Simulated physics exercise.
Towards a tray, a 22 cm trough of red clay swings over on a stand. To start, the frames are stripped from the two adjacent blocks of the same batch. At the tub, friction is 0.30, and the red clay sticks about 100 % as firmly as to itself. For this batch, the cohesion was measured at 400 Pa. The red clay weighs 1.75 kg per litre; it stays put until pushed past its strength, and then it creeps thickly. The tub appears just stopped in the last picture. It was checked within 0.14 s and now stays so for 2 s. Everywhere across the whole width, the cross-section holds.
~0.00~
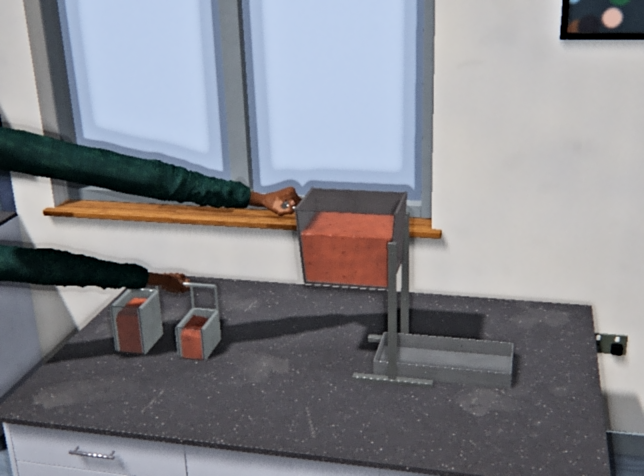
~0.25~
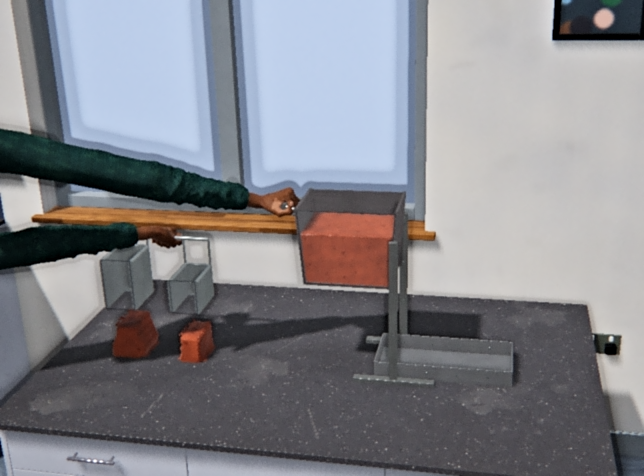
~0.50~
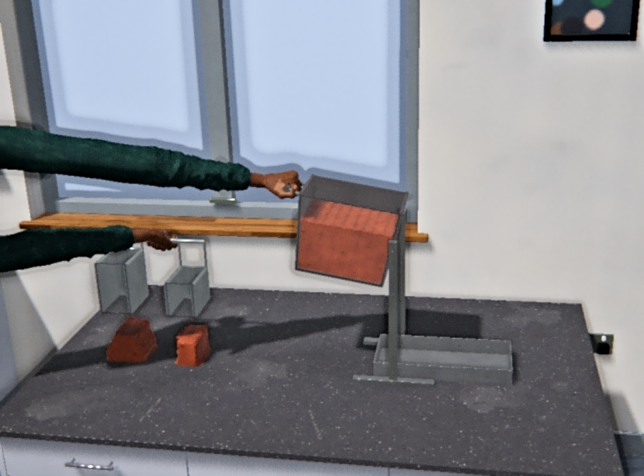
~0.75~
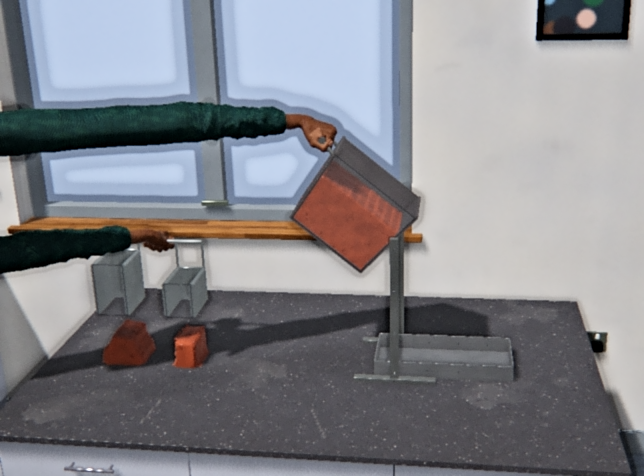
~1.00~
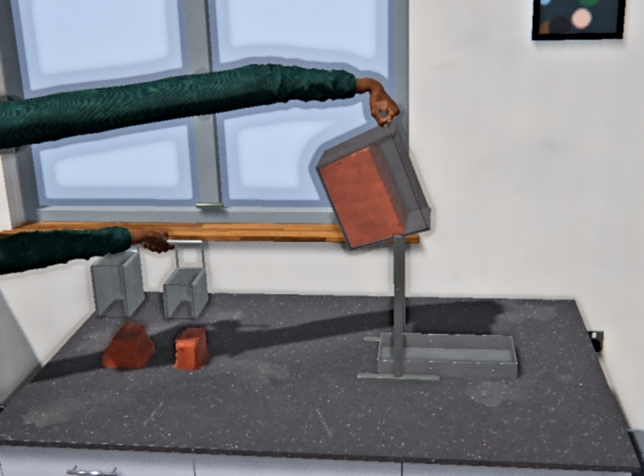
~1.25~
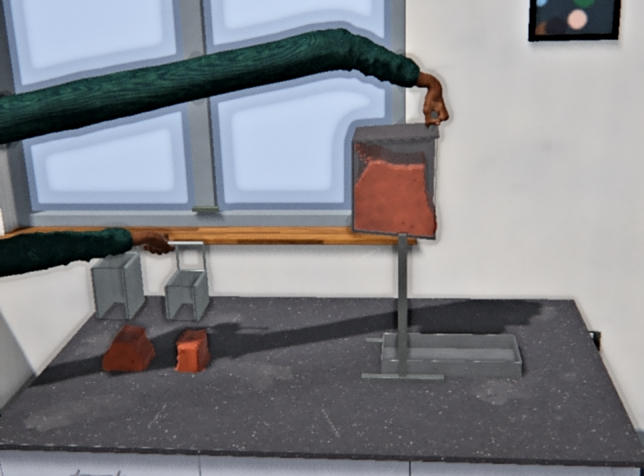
On a dark countertop by a window, one hand lifts two small containers off two red clay blocks, the left one slumping slightly, while another hand swings a clear trough of red clay upright on its stand above a tray.
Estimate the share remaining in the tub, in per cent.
Roughly 50 per cent remains in the tub.
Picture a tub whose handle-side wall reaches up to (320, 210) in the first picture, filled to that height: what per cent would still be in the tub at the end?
Near 70 per cent.
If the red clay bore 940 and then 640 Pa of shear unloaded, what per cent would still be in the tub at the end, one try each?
In that order: 100 %, 60 %.
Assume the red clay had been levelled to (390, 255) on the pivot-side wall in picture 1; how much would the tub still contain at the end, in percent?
About 65 %.
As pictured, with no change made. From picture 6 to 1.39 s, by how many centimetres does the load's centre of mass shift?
Looks like around 6 cm to me.
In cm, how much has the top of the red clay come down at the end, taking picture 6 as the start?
1 cm.
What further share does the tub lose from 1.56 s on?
Roughly 6 percent of the load.
After 1.39 s, the tub is at 91 degrees and holds 76 %.
After 1.56 s, the tub is at 91 degrees and holds 56 %.
After 1.73 s, the tub is at 91 degrees and holds 50 %.
After 1.90 s, the tub is at 91 degrees and holds 50 %.
After 3.25 s, at the end, the tub is at 91 degrees and holds 50 %.
